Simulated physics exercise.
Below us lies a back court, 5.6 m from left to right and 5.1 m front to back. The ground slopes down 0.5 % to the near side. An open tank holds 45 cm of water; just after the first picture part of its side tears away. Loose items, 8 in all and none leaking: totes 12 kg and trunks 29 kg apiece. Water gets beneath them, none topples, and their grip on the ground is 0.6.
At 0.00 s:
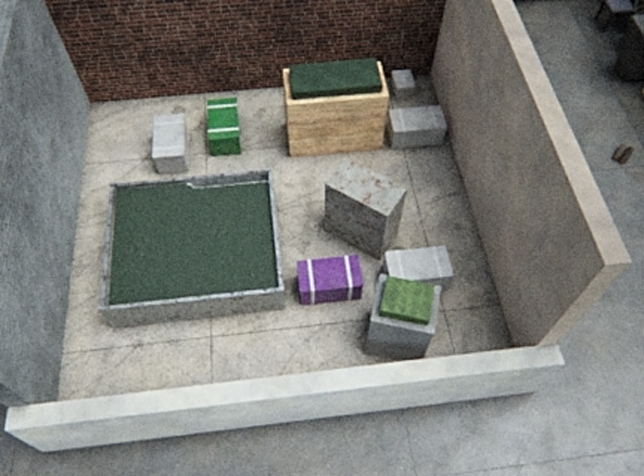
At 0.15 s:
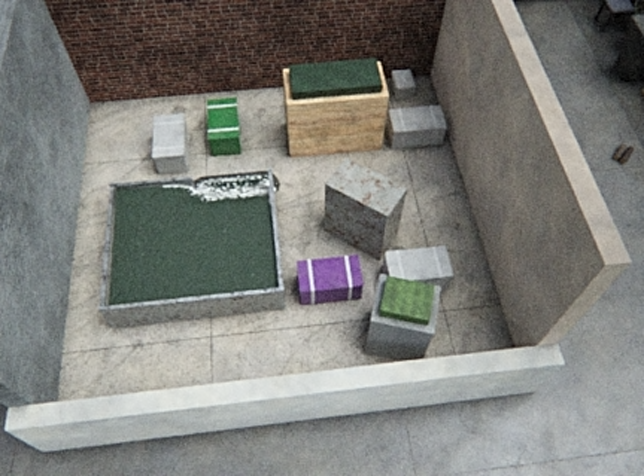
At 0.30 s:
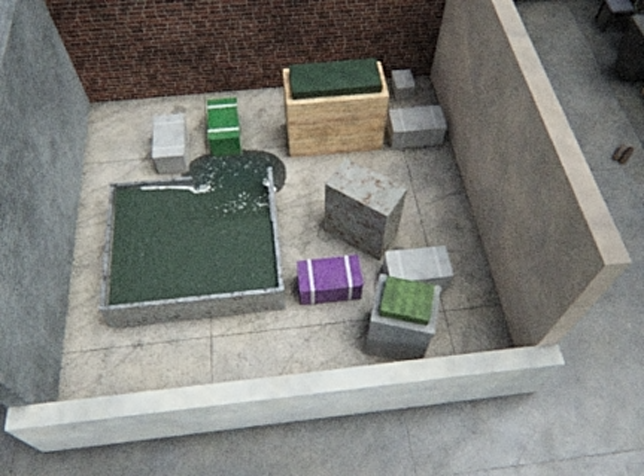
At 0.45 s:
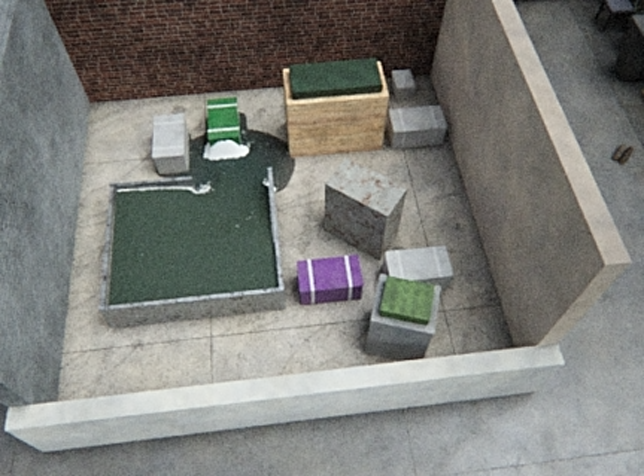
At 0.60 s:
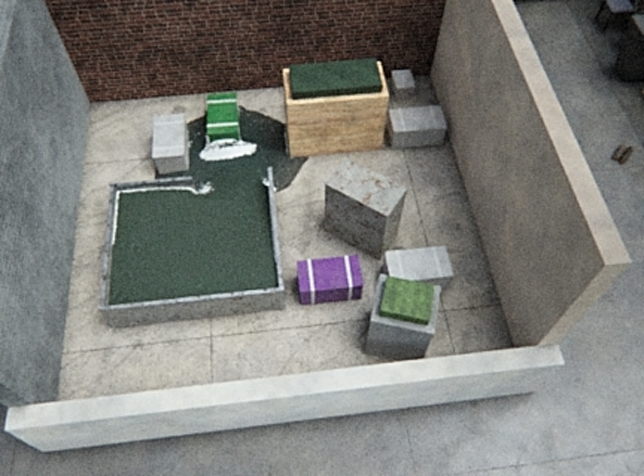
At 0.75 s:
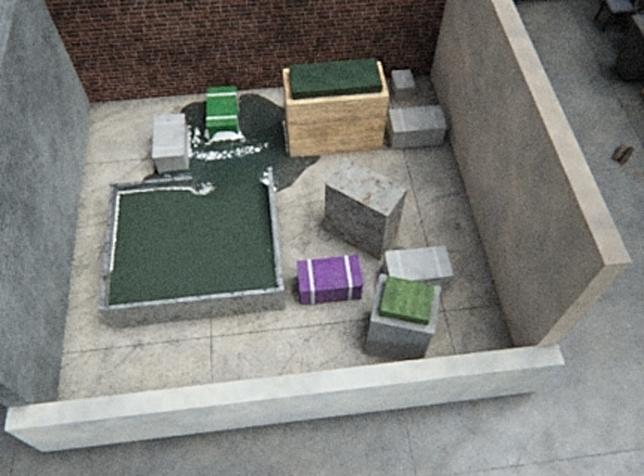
Dark water pouring from the broken far corner of an open tank, spreading around a green trunk and nudging it slightly backward.
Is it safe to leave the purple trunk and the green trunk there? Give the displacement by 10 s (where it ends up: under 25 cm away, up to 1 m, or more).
The purple trunk holds its place; the green trunk gets carried off.
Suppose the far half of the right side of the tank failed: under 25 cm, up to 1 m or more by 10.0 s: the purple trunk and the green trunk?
Then the purple trunk gets carried off, the green trunk stays put.
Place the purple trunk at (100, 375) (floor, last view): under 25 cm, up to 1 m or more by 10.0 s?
It slides a little.
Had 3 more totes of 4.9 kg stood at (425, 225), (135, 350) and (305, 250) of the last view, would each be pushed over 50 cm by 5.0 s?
In that order: Less, less, short of it.
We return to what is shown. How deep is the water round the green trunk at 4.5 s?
About 11 cm.
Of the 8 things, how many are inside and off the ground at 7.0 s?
At that moment 1.
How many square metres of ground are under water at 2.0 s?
About 10.5 m2.
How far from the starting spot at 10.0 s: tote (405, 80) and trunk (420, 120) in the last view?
In turn: 350 cm, 140 cm.
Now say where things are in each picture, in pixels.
In the first picture, the purple trunk at (330, 273) rests on the ground; the green trunk at (223, 118), on the bottom; water covers 3.8 m2; 0 of 8 have shifted.
In the second picture, the purple trunk at (330, 273), on the bottom; the green trunk at (223, 118) rests on the ground; water covers 4.2 m2; 0 of 8 have shifted.
In the third picture, the purple trunk at (330, 273) rests on the ground; the green trunk at (223, 118), on the bottom; 4.8 m2 under water; 0 of 8 have shifted.
In the fourth picture, the purple trunk at (330, 273) rests on the ground; the green trunk at (223, 118), on the bottom; 5.4 m2 under water; 0 of 8 have shifted.
In the fifth picture, the purple trunk at (330, 273), on the bottom; the green trunk at (222, 113) rests on the ground, 10 cm from its start; water covers 6.0 m2; 1 of 8 have shifted.
In the sixth picture, the purple trunk at (330, 273), on the bottom; the green trunk at (222, 106) rests on the ground, 25 cm from its start; water covers 6.5 m2; 1 of 8 have shifted.
After 2.0 s the purple trunk is near (330, 273), 0.0 m from its start, aground; the green trunk is near (218, 87), 0.5 m from its start, afloat; 1 afloat.
After 4.5 s the purple trunk is near (330, 273), 0.0 m from its start, aground; the green trunk is near (127, 109), 1.5 m from its start, afloat; 4 afloat.
After 7.0 s the purple trunk is near (330, 273), 0.0 m from its start, aground; the green trunk is near (112, 173), 1.8 m from its start, aground; 1 afloat.
After 10.0 s the purple trunk is near (330, 273), 0.0 m from its start, aground; the green trunk is near (111, 177), 1.8 m from its start, aground; 2 afloat.
